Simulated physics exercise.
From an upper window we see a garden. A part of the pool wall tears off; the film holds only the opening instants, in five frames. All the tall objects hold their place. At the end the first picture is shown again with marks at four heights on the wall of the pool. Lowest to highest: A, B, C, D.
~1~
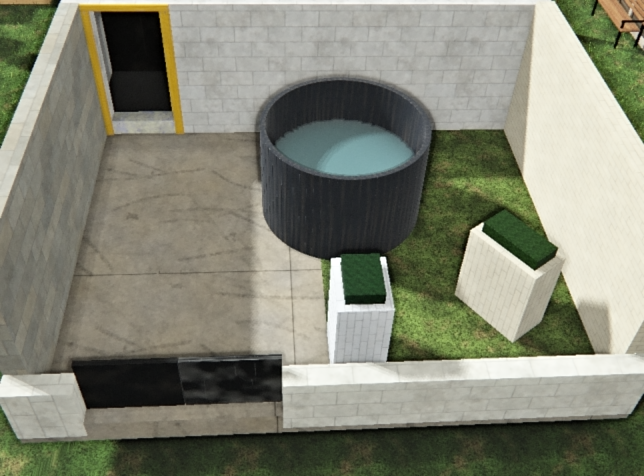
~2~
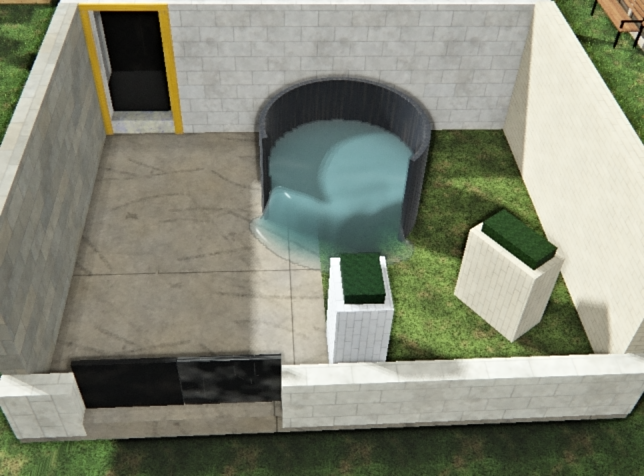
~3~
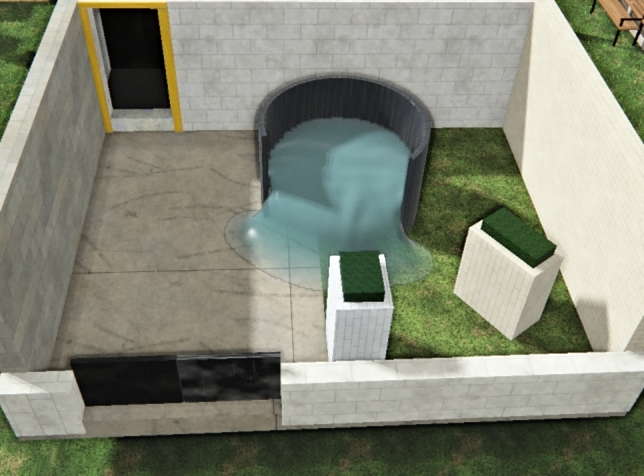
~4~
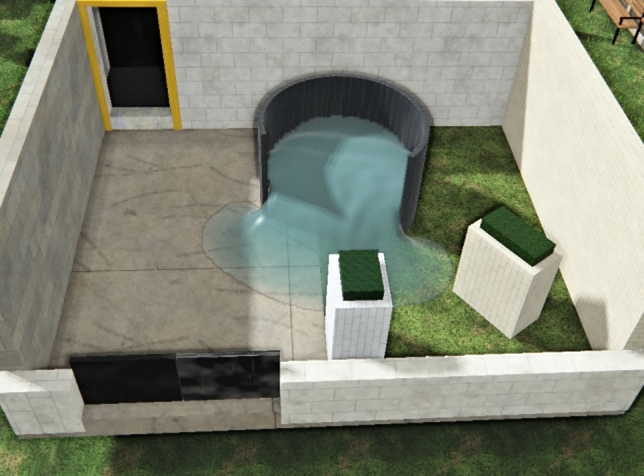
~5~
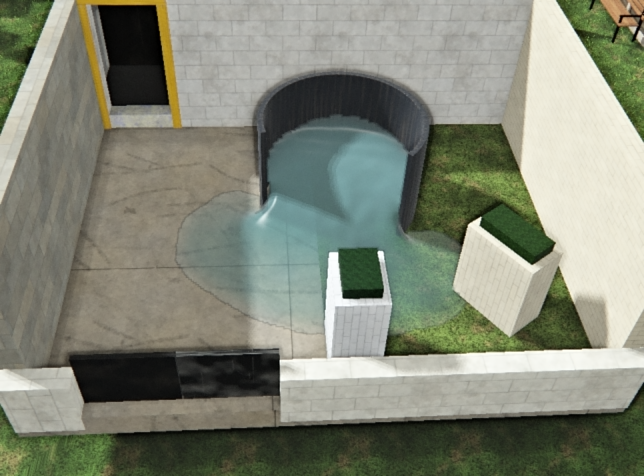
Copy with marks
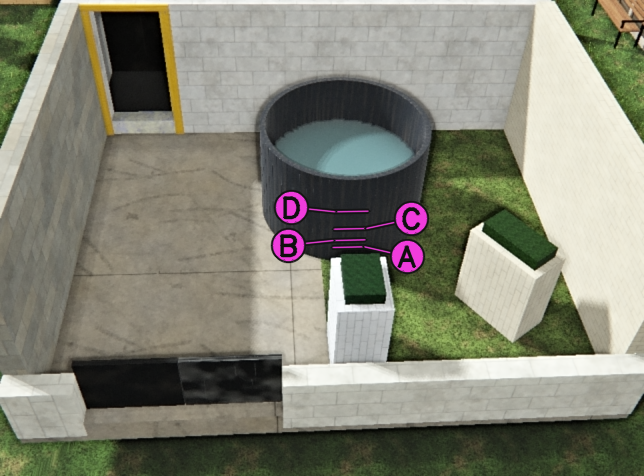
We see a walled garden with a round dark pool and two planters; the front of the pool's wall disappears, and water pours out, spreading forward across the paving and grass and around the white planter.
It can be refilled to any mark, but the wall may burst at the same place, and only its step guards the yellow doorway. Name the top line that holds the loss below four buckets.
The answer is level D.
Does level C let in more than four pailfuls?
No, not at all.
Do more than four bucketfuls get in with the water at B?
No.
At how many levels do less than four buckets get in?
All of the four.
In magenta, A at (348, 247); B at (349, 240); C at (350, 228); D at (351, 211); from the bottom up A, B, C, D.
With A, nothing gets over.
With B, nothing gets over.
With C, nothing gets over.
With D, a bucket or two gets in.
